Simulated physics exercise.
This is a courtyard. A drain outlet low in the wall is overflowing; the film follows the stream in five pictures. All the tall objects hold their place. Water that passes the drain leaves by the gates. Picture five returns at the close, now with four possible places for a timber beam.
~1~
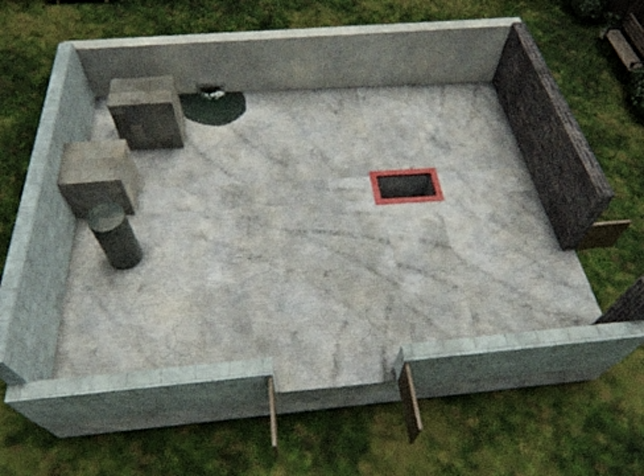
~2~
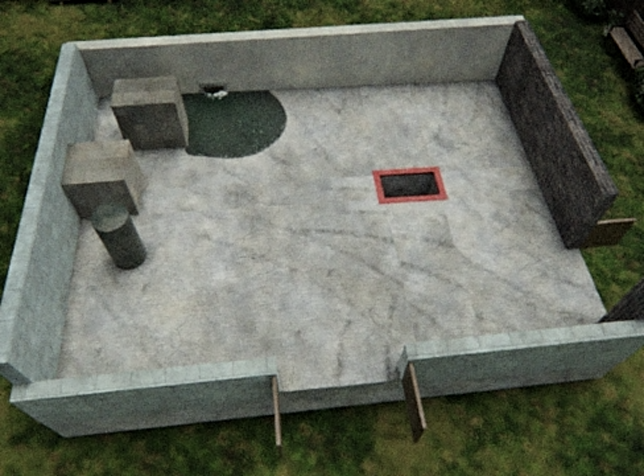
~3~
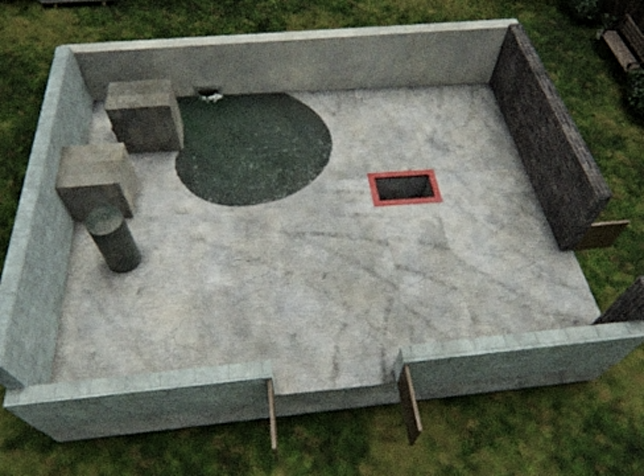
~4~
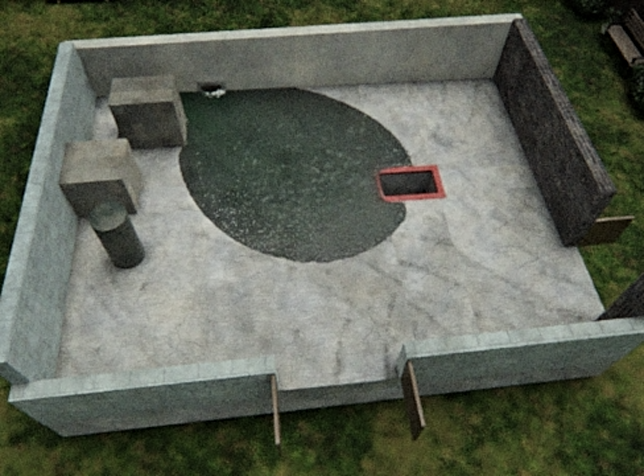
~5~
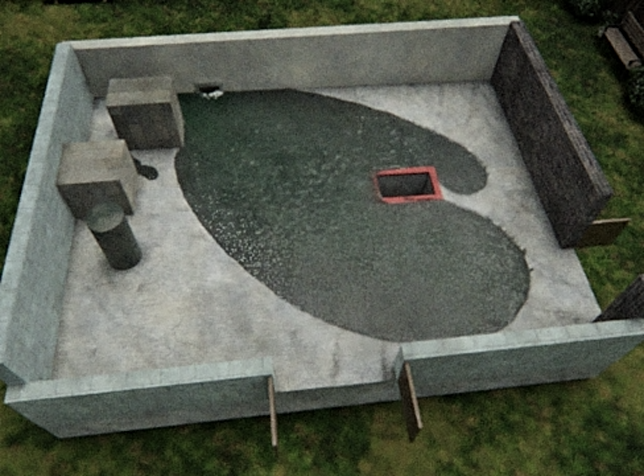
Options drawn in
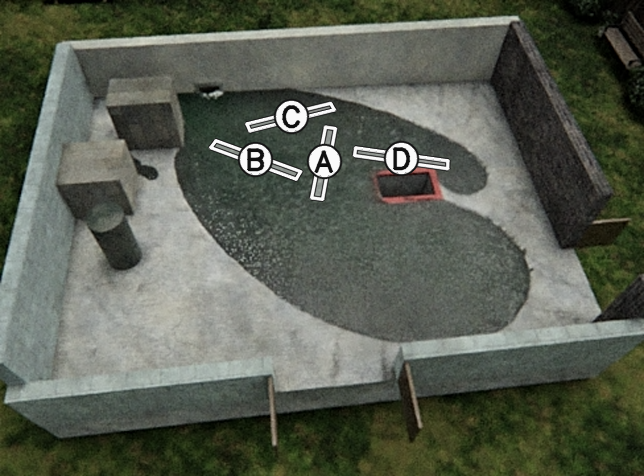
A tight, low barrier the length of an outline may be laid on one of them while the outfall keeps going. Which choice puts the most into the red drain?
Best: B.
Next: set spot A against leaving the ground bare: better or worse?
Worse.
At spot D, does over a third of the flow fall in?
No.
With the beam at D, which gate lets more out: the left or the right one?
The right one.
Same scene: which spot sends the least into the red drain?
That would be A.
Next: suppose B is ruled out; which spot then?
That would be D.
On the marked copy, A from (317, 198) to (330, 127); B from (213, 144) to (298, 175); C from (248, 127) to (332, 106); D from (355, 151) to (447, 164).
With A, about 2 % of the stream goes into the red drain, about 98 % out by the gates.
With B, about 38 % of the stream goes into the red drain, about 62 % out by the gates.
With C, about 15 % of the stream goes into the red drain, about 85 % out by the gates.
With D, about 25 % of the stream goes into the red drain, about 75 % out by the gates.
